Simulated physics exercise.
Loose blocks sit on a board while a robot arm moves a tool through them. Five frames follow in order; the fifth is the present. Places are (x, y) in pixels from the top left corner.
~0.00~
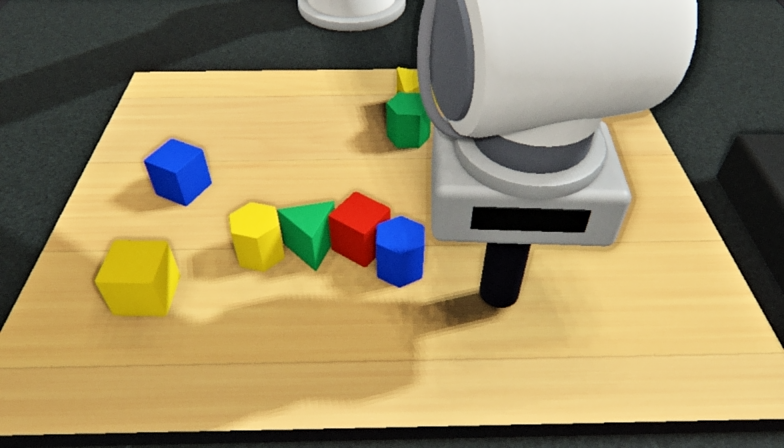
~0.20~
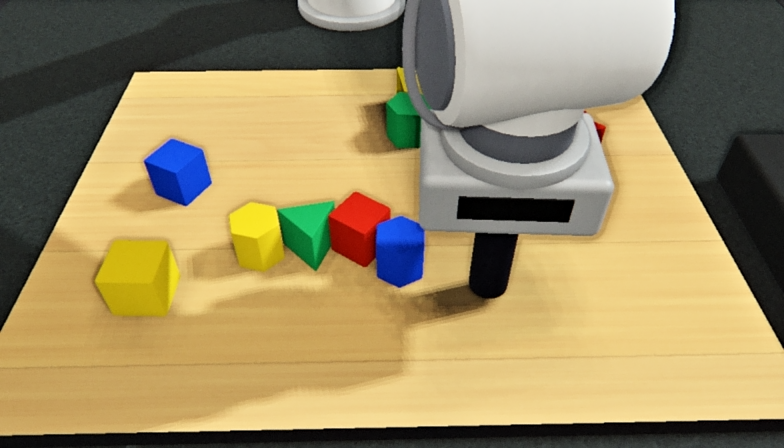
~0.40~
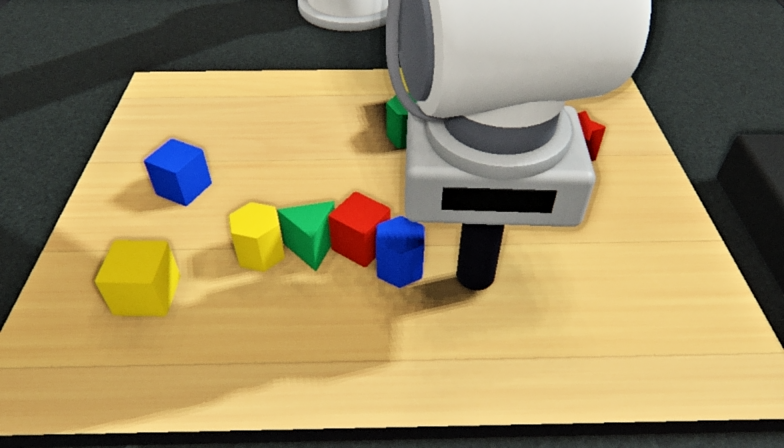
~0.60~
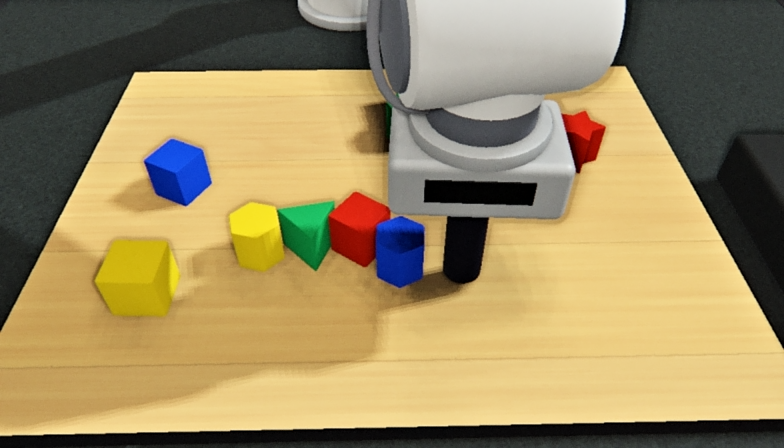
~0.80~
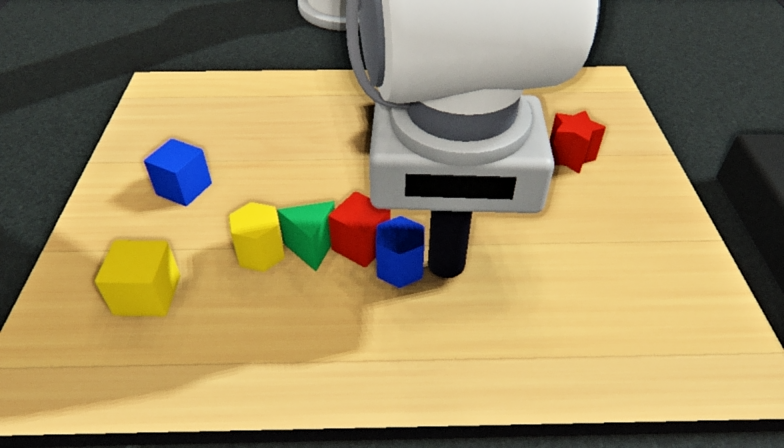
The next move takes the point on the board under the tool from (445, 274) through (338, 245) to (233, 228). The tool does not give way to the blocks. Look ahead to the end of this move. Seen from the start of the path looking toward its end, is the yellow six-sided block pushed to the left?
Yes
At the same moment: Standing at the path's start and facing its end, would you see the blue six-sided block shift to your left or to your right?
Displaced left.
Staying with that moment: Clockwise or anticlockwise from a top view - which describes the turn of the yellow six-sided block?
The turn is anti-clockwise.
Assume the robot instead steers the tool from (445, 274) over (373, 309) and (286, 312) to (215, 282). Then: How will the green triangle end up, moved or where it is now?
At the end, its place is different.
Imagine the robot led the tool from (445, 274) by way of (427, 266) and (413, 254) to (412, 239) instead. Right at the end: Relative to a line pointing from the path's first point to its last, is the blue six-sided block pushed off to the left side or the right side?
Slides left.
The first path, step by step. One third of the way, tool (372, 244); yellow six-sided block (243, 221), turned 25° anticlockwise; green triangle (286, 194), turned 40° anticlockwise; red square block (325, 186), turned 35° clockwise; blue six-sided block (329, 218).
Two thirds of the way, tool (301, 229); yellow six-sided block (205, 226), turned 45° anticlockwise; green triangle (247, 186), turned 60° clockwise; red square block (315, 178), turned 65° clockwise; blue six-sided block (255, 213), turned 25° anticlockwise.
At the end, tool (230, 219); yellow six-sided block (139, 231), turned 80° anticlockwise; green triangle (204, 168), turned 105° clockwise; red square block (314, 178), turned 65° clockwise; blue six-sided block (181, 206), turned 35° anticlockwise.
